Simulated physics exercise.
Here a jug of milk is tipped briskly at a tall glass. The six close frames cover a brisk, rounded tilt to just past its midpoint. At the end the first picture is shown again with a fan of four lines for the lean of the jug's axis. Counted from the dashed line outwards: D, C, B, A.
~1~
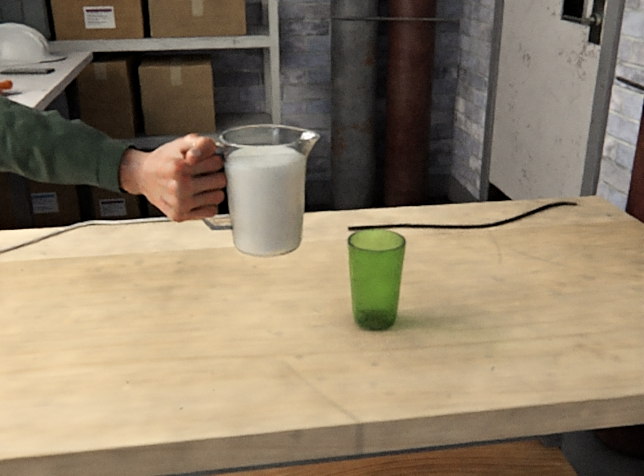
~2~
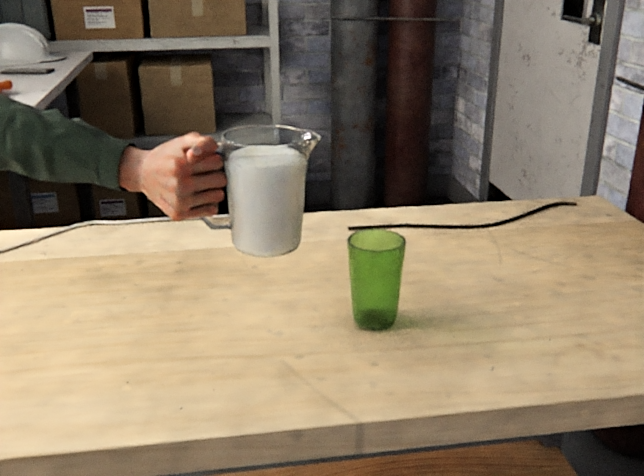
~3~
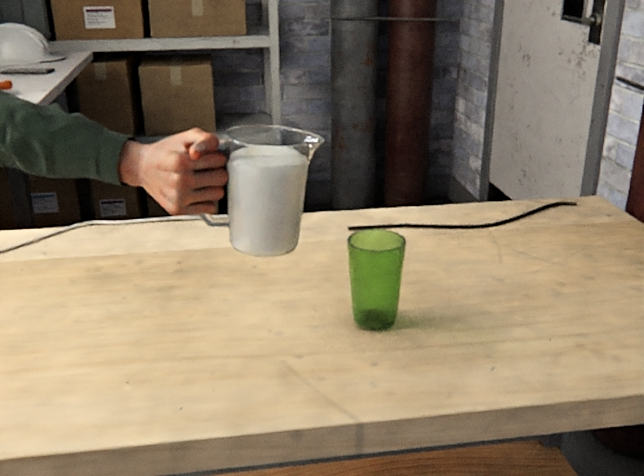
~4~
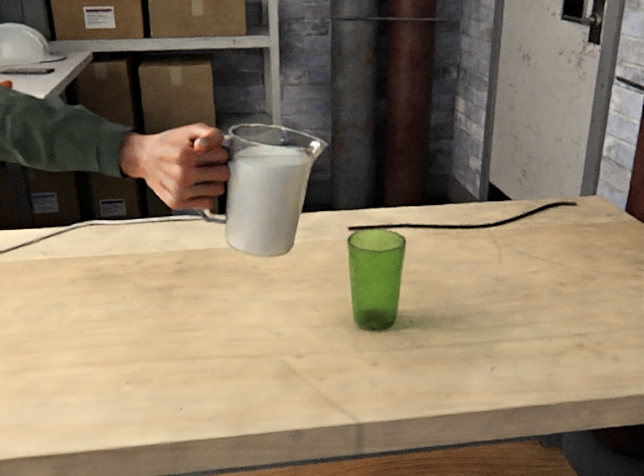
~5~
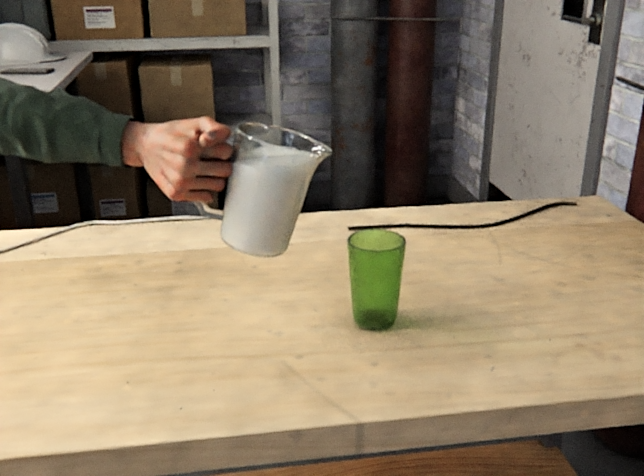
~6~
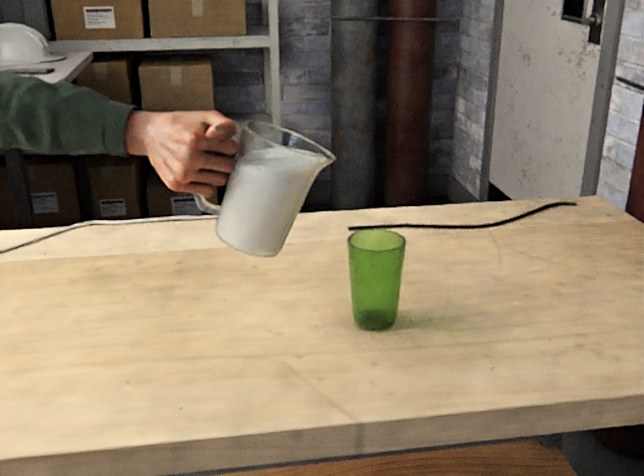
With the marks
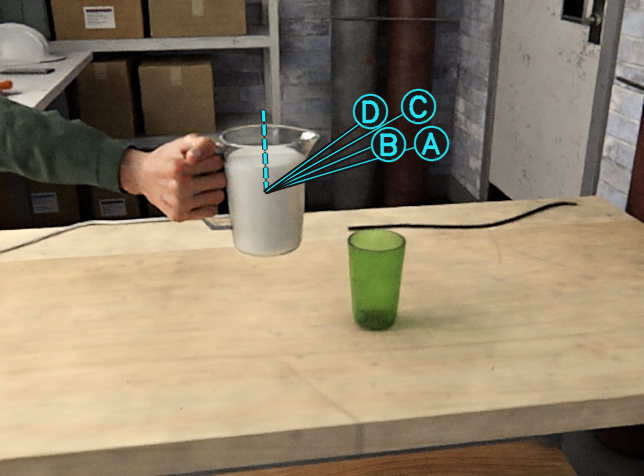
A hand in a green sleeve holds a clear jug of milk upright above a wooden table, then tilts it briskly to the right, its lip lowering toward a green glass, with no milk leaving the jug.
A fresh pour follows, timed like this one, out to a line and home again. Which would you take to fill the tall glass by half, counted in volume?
D beats the others.
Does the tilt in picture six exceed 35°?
No.
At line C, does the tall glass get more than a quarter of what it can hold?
Yes.
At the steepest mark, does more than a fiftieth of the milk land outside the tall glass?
Yes, it does.
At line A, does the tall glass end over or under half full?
Over.
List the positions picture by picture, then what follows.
Upright, lip at (318, 135); rim of the tall glass round (377, 239); nothing has left yet.
Upright, lip at (319, 136); nothing has left yet.
Tipped about 4°, lip at (322, 139); nothing has left yet.
Tipped about 9°, lip at (326, 144); nothing has left yet.
Tipped about 15°, lip at (331, 150); nothing has left yet.
Tipped about 21°, lip at (334, 158); nothing has left yet.
On the marked copy, A at (414, 147); B at (370, 147); C at (403, 113); D at (358, 124).
Choosing A, the tall glass ends with about 91 % of what it can hold; 13 % of the milk is spilt.
Choosing B, the tall glass ends with about 86 % of what it can hold; 3 % of the milk is spilt.
Choosing C, the tall glass ends with about 69 % of what it can hold.
Choosing D, the tall glass ends with about 52 % of what it can hold.
